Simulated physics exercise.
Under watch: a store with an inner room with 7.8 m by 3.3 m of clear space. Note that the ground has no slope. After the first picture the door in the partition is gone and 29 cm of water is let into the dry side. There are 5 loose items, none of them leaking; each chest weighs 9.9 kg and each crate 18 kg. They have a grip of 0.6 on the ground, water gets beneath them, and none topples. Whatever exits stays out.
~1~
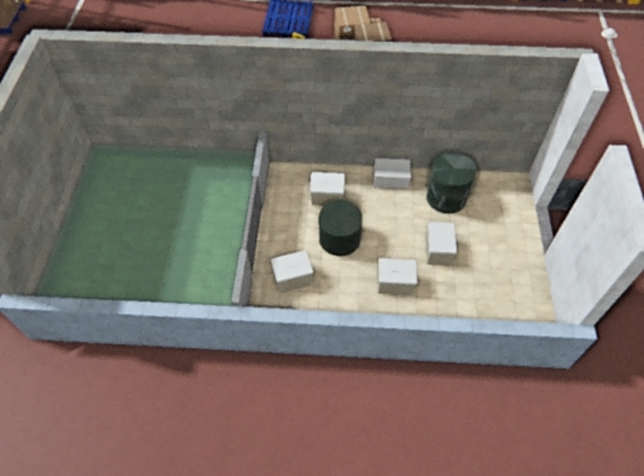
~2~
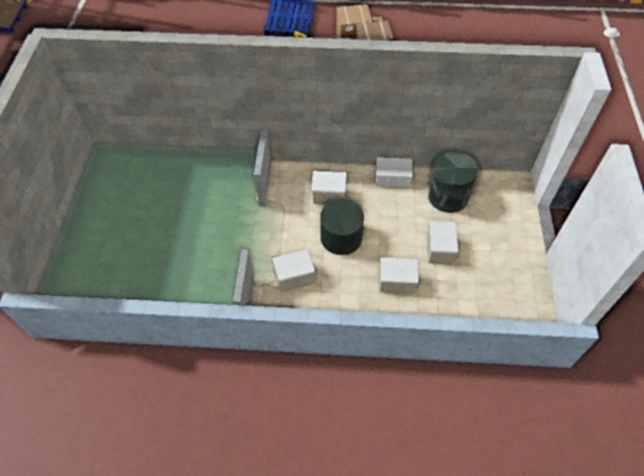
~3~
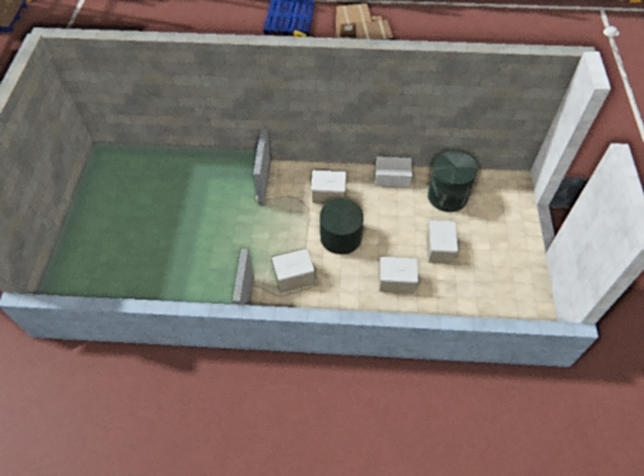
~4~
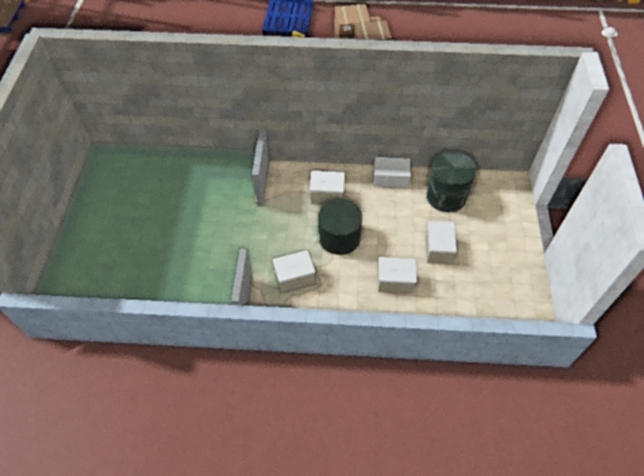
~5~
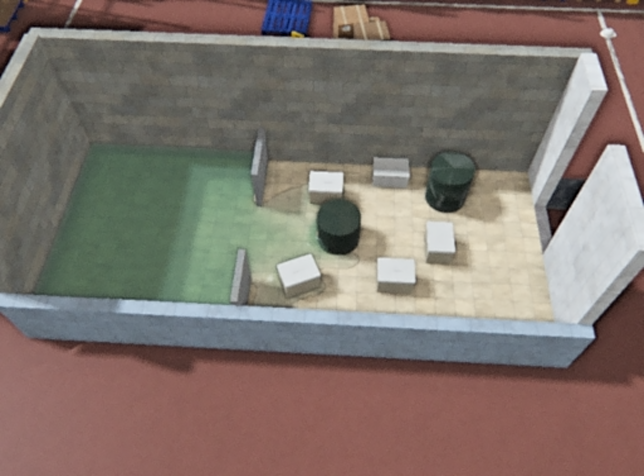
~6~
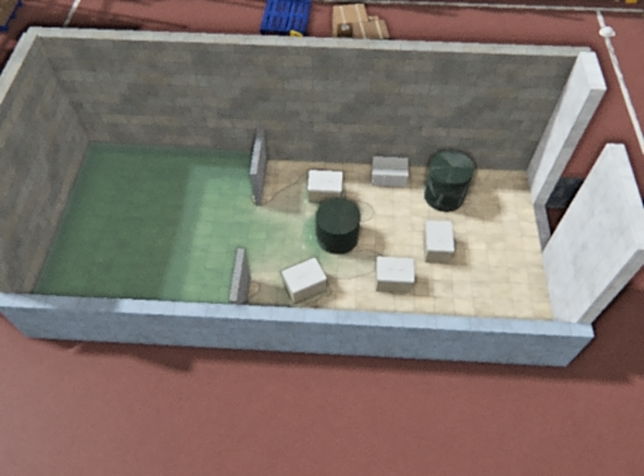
Green water spreads through a gap that opens in the low grey partition of a roofless, grey-walled enclosure, seen from high above with the view barely shifting. Water covers the left side, while five white box-like blocks and two dark green drums stand on the right side's pale tiled floor. As the thin sheet creeps rightward among them, the block nearest the gap's front edge slides slightly right, turning a little.
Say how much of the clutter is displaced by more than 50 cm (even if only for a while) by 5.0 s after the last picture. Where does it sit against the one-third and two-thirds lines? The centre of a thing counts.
On or over the two-thirds line.
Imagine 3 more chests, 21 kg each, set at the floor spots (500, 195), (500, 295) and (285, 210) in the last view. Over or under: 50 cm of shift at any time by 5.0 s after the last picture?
Result by item: Within it; beyond it; beyond it.
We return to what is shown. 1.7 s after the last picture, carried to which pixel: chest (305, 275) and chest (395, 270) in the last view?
I'd say close to (325, 306) and close to (437, 272).
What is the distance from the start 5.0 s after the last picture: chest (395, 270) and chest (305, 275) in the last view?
Distances, as listed: 250 cm then 350 cm.
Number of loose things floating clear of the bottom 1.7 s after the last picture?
At that moment it comes to 2.
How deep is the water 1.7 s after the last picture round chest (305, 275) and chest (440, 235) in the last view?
Depths: Near 8 cm, then near 3 cm.
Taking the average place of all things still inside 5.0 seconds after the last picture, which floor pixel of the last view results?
The centre is close to (441, 226).
Then, 0.4 s after the last picture 1 of 5 are over 50 cm from their spots; 0 afloat.
Then, 1.7 s after the last picture 3 of 5 are over 50 cm from their spots; 2 afloat.
Then, 3.2 s after the last picture 3 of 5 are over 50 cm from their spots; 4 afloat.
Then, 5.0 s after the last picture 4 of 5 are over 50 cm from their spots, and 4 have been at some point; 4 afloat.
